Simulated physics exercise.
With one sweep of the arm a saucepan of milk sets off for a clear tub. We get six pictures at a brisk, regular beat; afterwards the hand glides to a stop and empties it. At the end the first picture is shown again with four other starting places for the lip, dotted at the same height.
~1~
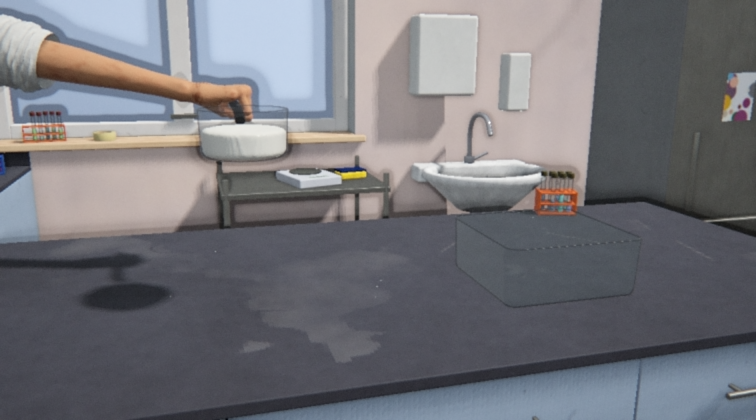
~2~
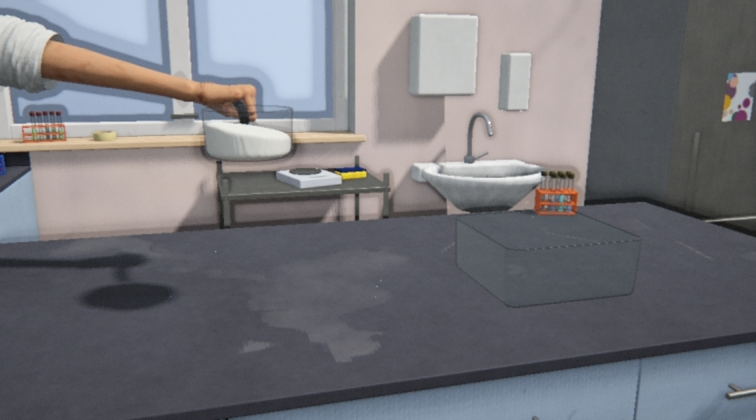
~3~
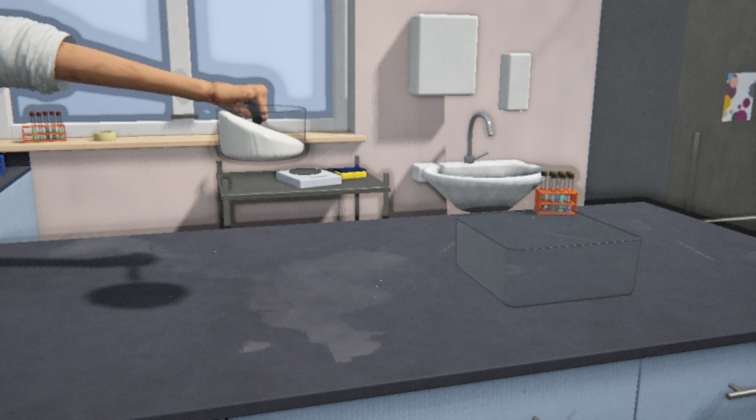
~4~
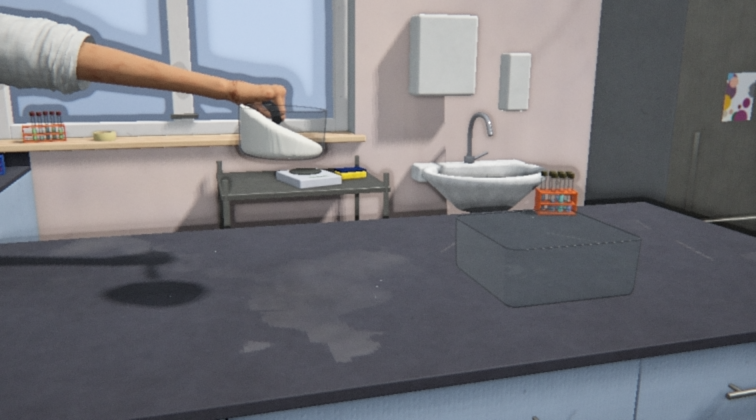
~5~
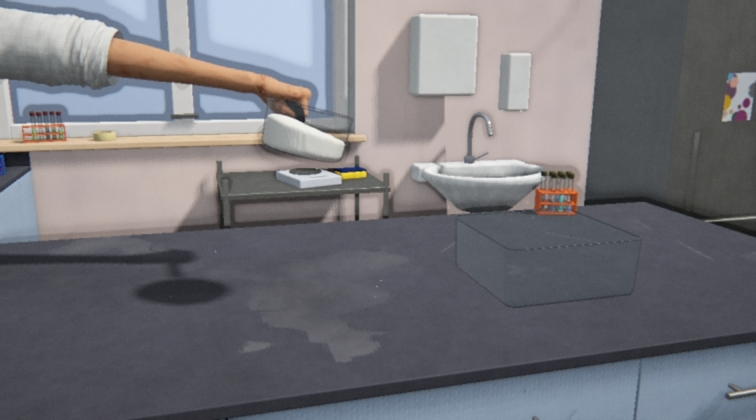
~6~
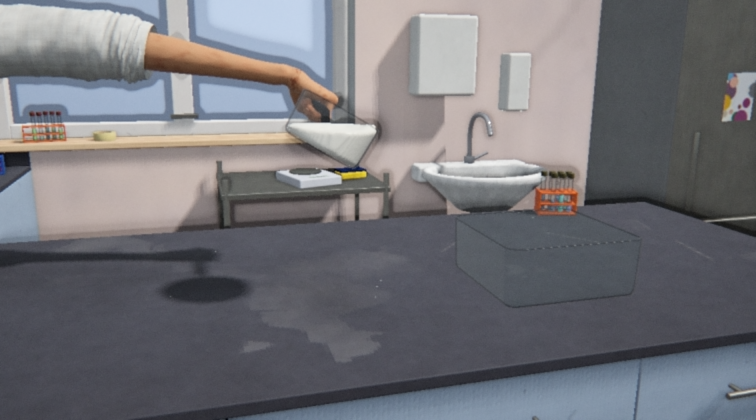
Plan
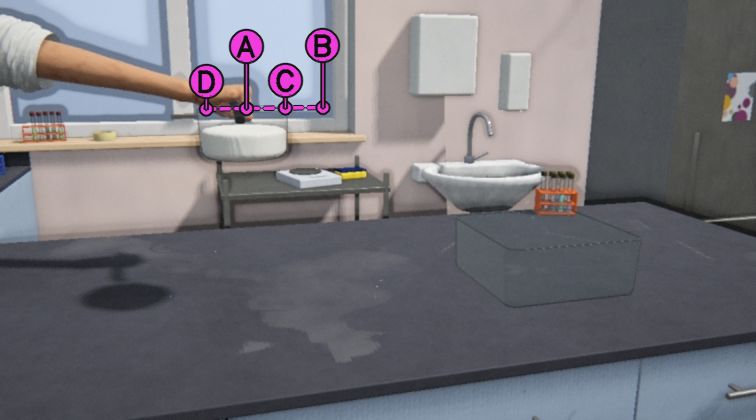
An arm carries a saucepan of white liquid rightward above a dark counter, gradually tilting it.
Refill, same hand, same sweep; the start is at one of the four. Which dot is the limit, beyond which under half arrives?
The limit is B.
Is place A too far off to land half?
Yes.
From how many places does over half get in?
One of them.
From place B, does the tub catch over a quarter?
Yes, clearly.
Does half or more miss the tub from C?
Yes.
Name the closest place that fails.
The answer is C.
In magenta, A at (246, 108); B at (322, 107); C at (285, 108); D at (206, 109).
Choosing A, about 0 % lands in the tub, 99 % falls short.
Choosing B, about 66 % lands in the tub, 23 % falls short and 11 % goes beside or beyond.
Choosing C, about 30 % lands in the tub, 63 % falls short and 7 % goes beside or beyond.
Choosing D, about 0 % lands in the tub, 100 % falls short.
